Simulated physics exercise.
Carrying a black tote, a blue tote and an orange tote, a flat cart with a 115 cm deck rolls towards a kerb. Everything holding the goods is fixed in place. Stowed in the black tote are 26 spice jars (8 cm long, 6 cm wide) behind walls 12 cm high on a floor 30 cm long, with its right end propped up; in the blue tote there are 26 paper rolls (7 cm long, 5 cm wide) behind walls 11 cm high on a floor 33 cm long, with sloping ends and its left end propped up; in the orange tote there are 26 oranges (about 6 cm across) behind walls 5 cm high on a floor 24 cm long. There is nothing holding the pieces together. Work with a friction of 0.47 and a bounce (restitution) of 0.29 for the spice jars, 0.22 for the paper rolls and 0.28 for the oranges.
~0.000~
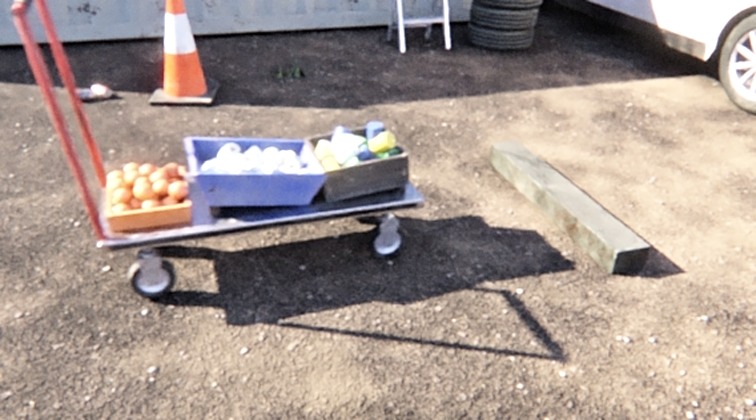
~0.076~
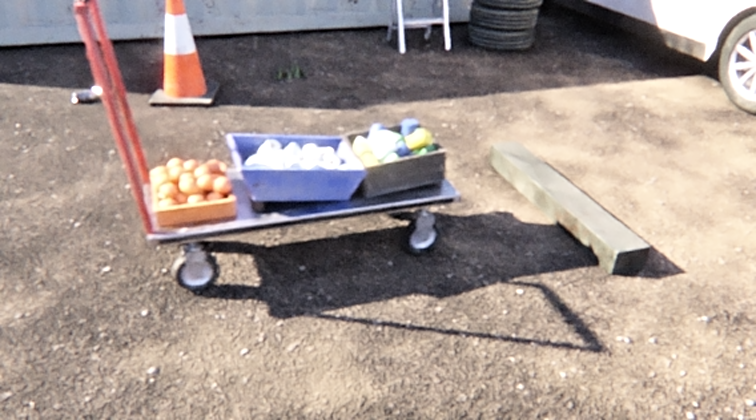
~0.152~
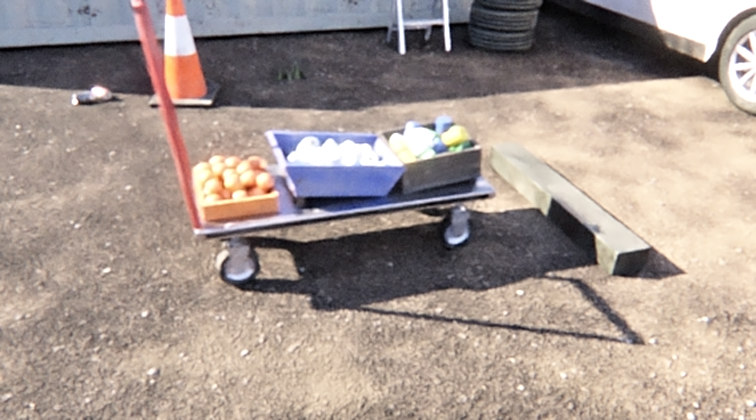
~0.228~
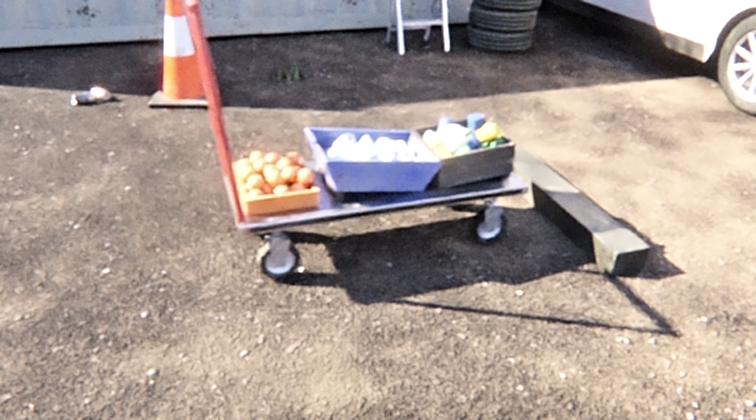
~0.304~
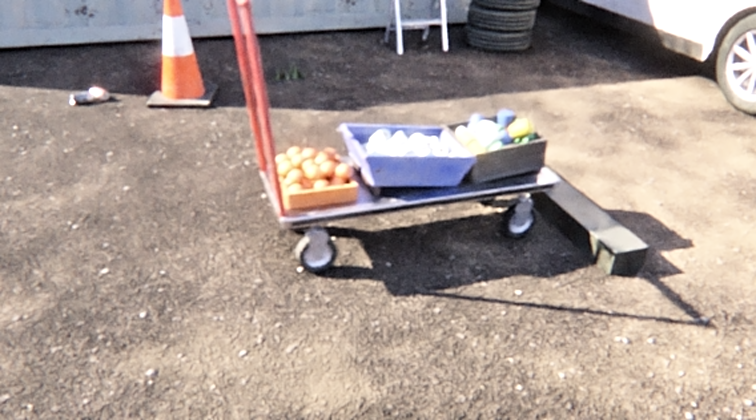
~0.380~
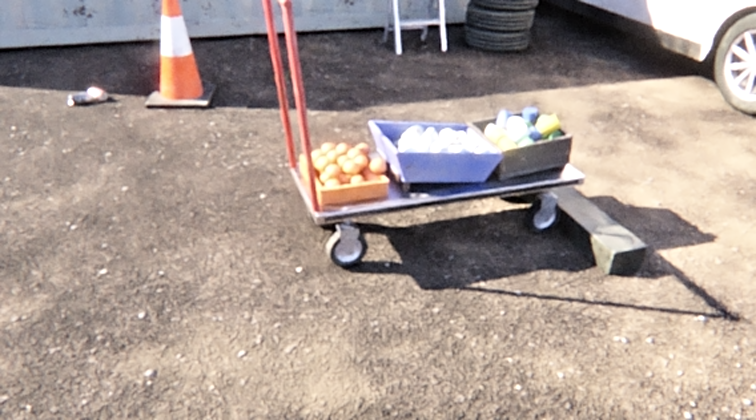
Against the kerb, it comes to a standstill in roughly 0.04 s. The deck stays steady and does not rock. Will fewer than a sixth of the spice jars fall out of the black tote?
Yes, fewer than a sixth fall out.
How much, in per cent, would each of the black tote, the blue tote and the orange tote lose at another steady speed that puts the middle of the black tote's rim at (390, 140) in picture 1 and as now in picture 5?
Black tote 0 %, blue tote 0 %, orange tote 20 %.
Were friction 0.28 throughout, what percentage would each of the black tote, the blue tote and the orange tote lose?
Black tote 0%, blue tote 10%, orange tote 20%.
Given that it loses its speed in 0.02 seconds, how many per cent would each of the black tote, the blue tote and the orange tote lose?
In that case black tote 0, blue tote 10 and orange tote 30 per cent.
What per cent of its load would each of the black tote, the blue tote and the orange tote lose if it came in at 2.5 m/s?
In that case the black tote sheds 10 per cent of its load, the blue tote 0 per cent, and the orange tote 30 per cent.
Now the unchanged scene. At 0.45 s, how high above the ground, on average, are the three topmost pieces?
Mean height: Some 48 cm.
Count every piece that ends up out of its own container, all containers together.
It comes to some 8 pieces.
After 0.45 s, 0 of 26 out of the black tote, 0 of 26 out of the blue tote and 4 of 26 out of the orange tote.
After 0.57 s, 1 of 26 out of the black tote, 0 of 26 out of the blue tote and 6 of 26 out of the orange tote.
After 0.80 s, 1 of 26 out of the black tote, 1 of 26 out of the blue tote and 6 of 26 out of the orange tote.
Outcome (at 1.30 s), 1 of 26 out of the black tote, 1 of 26 out of the blue tote and 7 of 26 out of the orange tote. Asked share, 1 of 26, 4 per cent.
